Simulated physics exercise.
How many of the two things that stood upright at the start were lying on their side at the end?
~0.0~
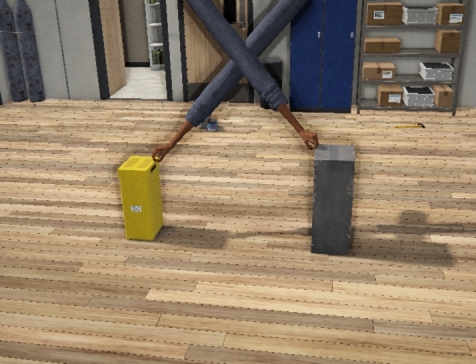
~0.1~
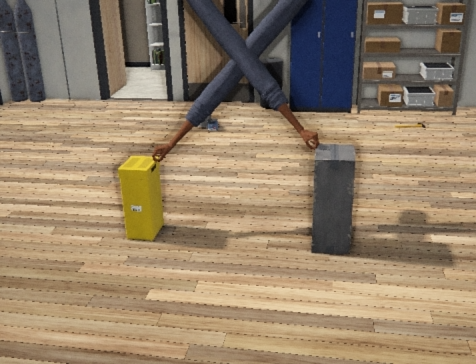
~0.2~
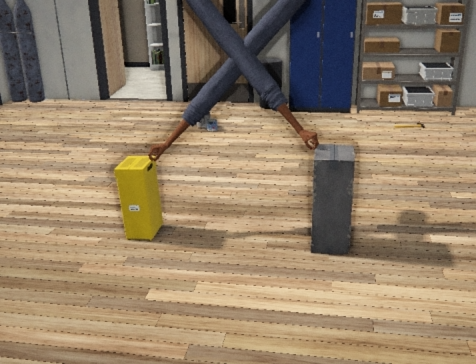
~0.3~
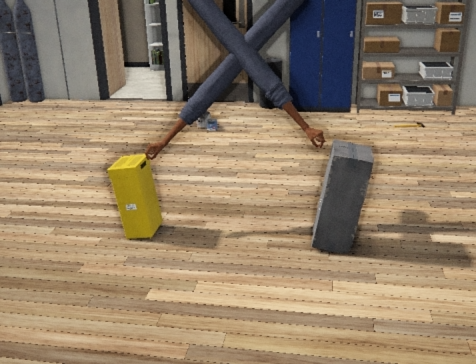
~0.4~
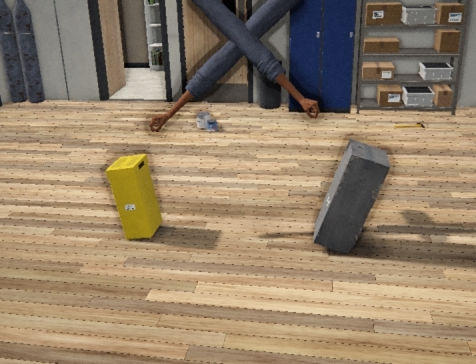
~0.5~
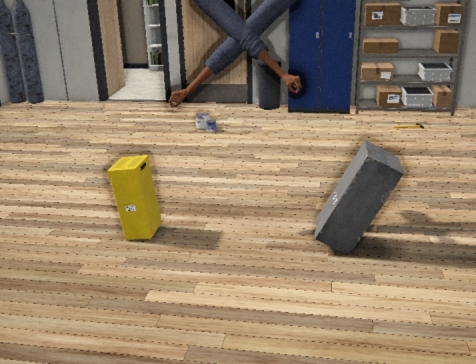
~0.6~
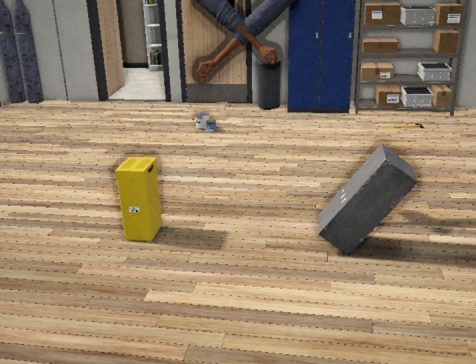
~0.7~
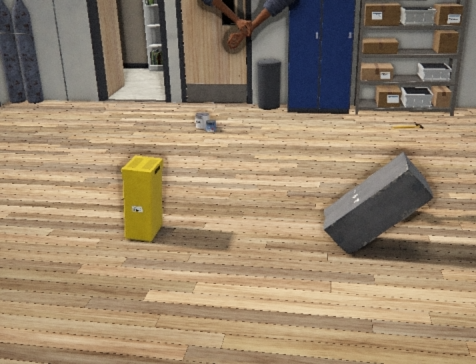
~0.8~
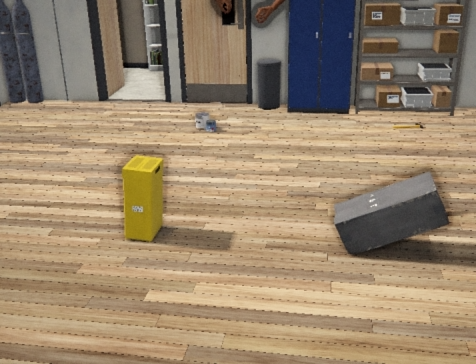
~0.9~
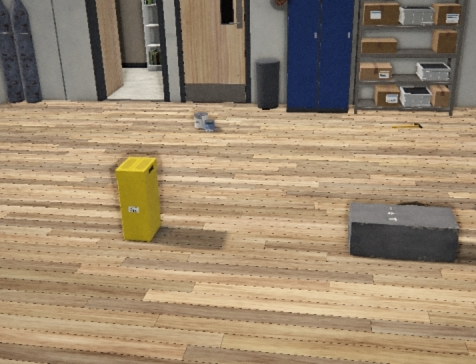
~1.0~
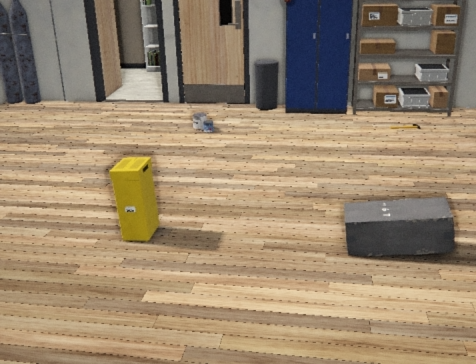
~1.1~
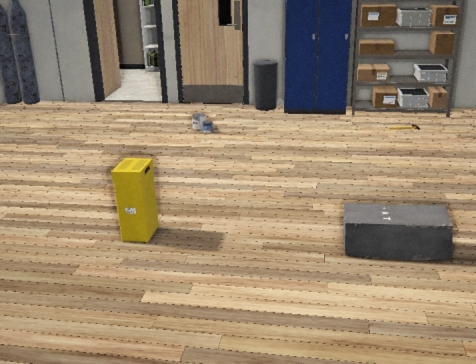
One of them was, the grey parcel, which fell over to the right.
